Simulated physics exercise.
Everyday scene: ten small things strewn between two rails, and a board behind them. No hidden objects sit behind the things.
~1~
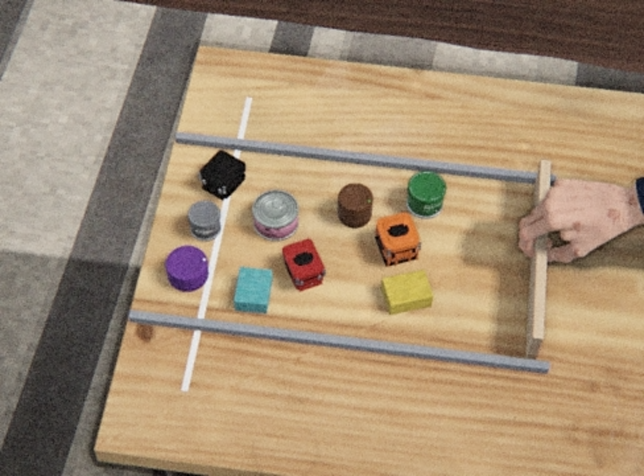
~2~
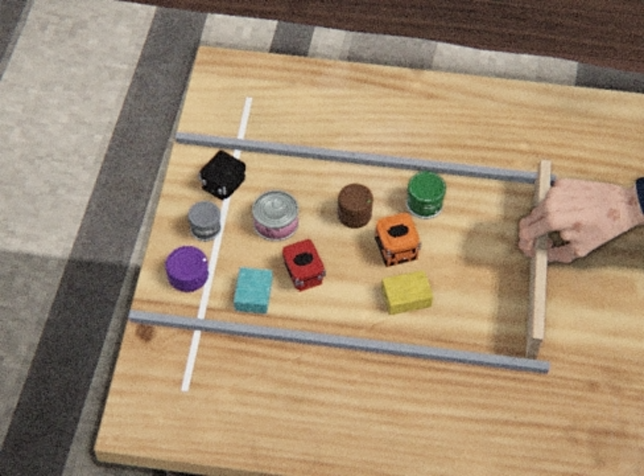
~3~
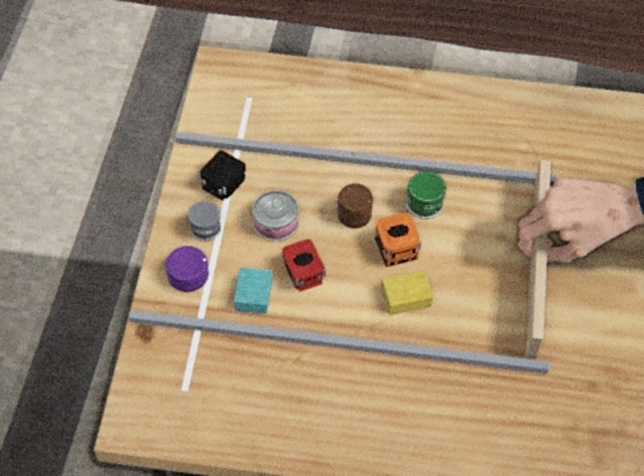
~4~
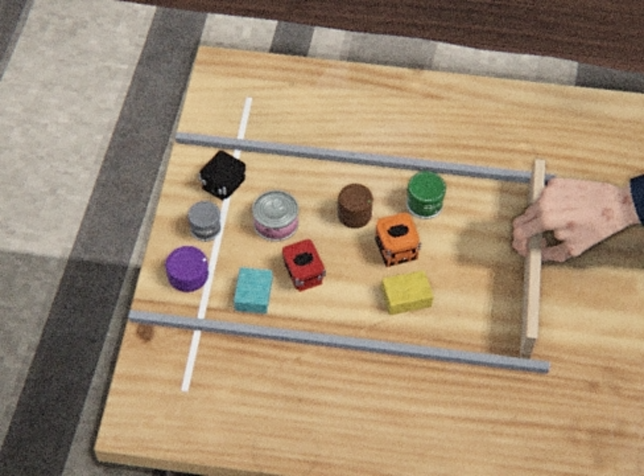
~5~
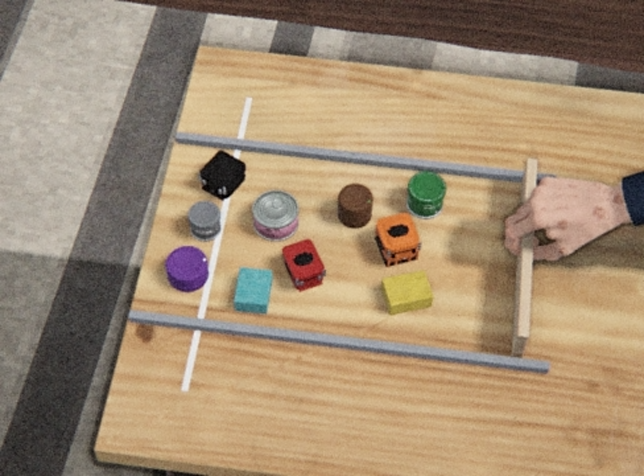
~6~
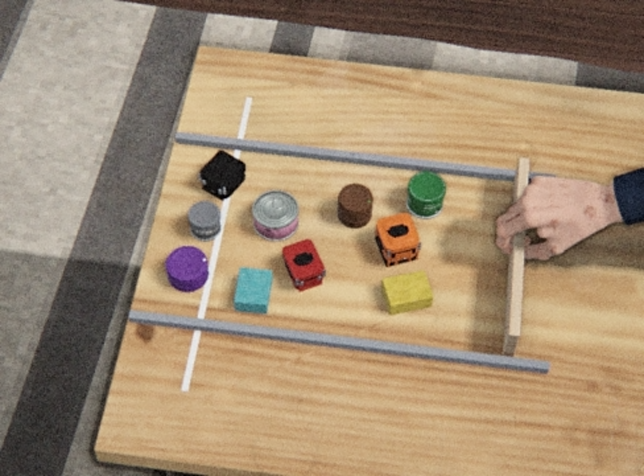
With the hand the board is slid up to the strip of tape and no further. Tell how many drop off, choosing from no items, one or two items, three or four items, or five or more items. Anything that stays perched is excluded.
Looks like the tally of pieces that topple off is one or two there.
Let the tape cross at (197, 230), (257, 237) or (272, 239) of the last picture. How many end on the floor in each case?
Respectively, 5, 0 and 0.
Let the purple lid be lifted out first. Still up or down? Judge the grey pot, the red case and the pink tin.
So: The grey pot goes down, the red case does not drop, the pink tin does not drop.
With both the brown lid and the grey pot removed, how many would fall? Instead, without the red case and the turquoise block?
The count is 0 in one try and 1 in the other, in that order.
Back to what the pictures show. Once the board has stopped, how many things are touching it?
I count 5 of them.
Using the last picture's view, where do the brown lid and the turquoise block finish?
The first sits around (211, 185), while the other sits around (184, 297).
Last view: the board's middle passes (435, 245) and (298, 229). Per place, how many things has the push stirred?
One spot: 2. Other spot: 8.
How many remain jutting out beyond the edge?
3.
Early on, none off yet; purple lid at rest near (187, 269); grey pot at rest near (205, 221); black case at rest near (223, 176).
Finally, the number that fall off is one or two; lost, grey pot and purple lid.
